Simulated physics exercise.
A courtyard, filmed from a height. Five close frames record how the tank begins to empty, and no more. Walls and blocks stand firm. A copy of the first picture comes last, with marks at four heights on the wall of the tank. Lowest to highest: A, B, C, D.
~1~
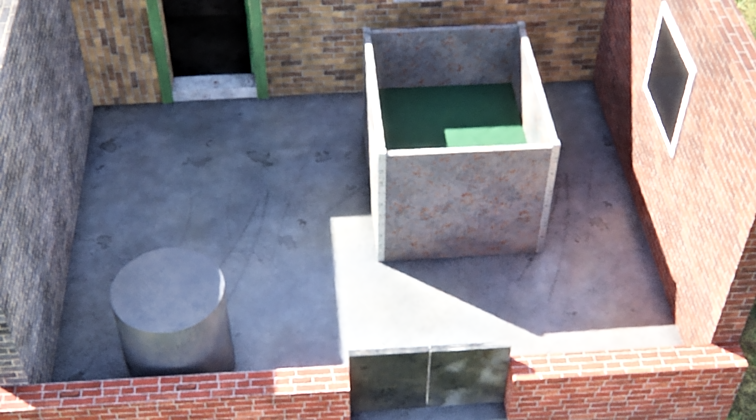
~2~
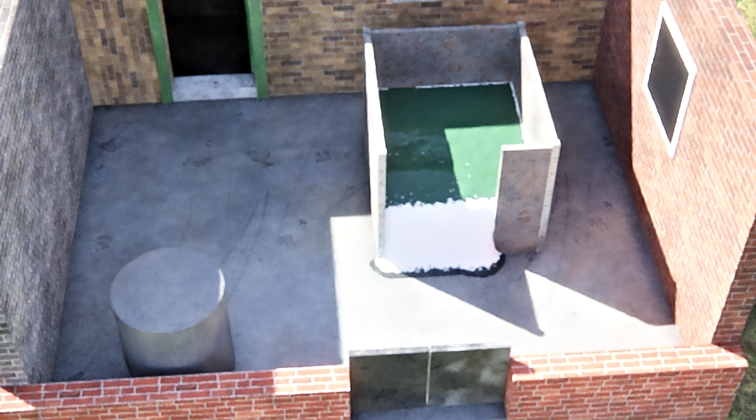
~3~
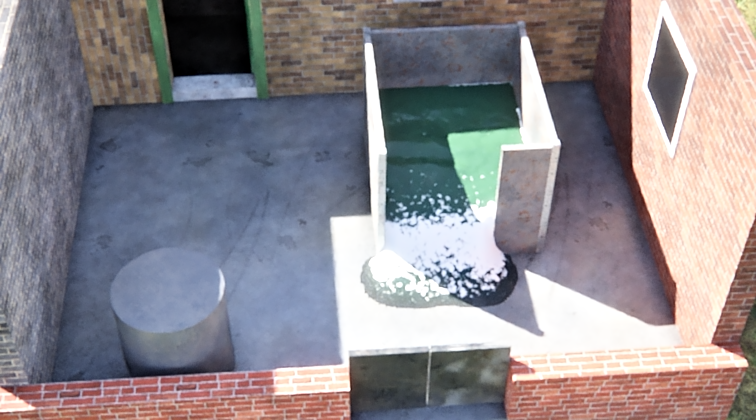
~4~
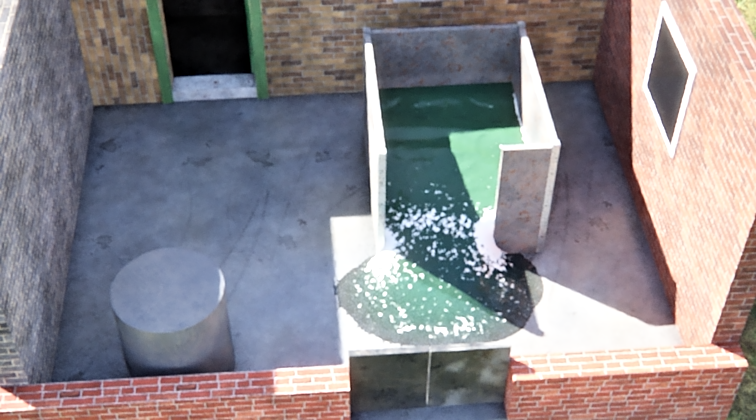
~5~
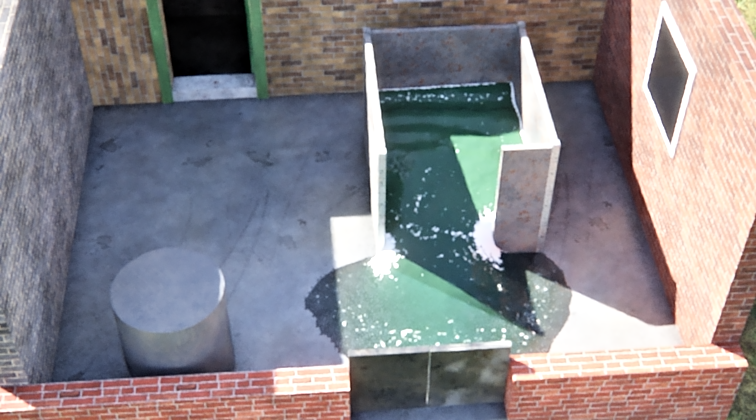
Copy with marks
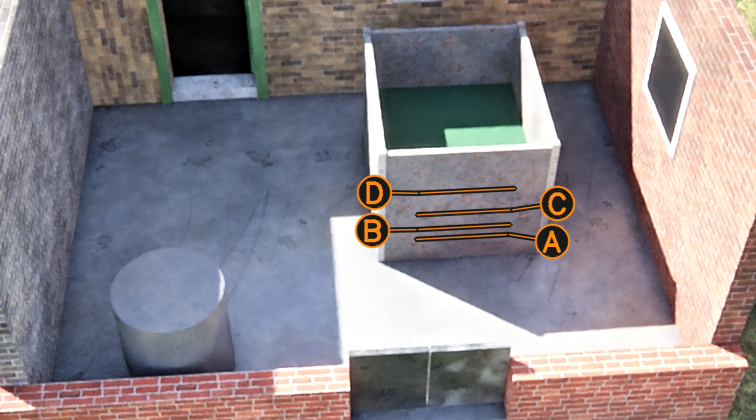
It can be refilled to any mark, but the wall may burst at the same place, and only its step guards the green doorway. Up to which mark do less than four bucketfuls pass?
The answer is mark D.
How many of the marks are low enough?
All of them.
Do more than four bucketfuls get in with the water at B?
No, not at all.
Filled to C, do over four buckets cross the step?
No, that is safe.
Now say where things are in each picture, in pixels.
In the first picture, water in the tank at rest, its middle at (452, 141); foot of the green doorway at (216, 99); shut gate at (429, 357).
In the second picture, 1 % of the ground under water, visible out to (496, 259).
In the third picture, 4 % of the ground under water, visible out to (497, 294).
In the fourth picture, 8 % of the ground under water, visible out to (374, 323).
In the fifth picture, 14 % of the ground under water, visible out to (340, 325).
In orange, A at (462, 236); B at (463, 227); C at (464, 212); D at (466, 190); from the bottom up A, B, C, D.
With A, nothing gets over.
With B, nothing gets over.
With C, nothing gets over.
With D, a splash gets over, under a bucket.
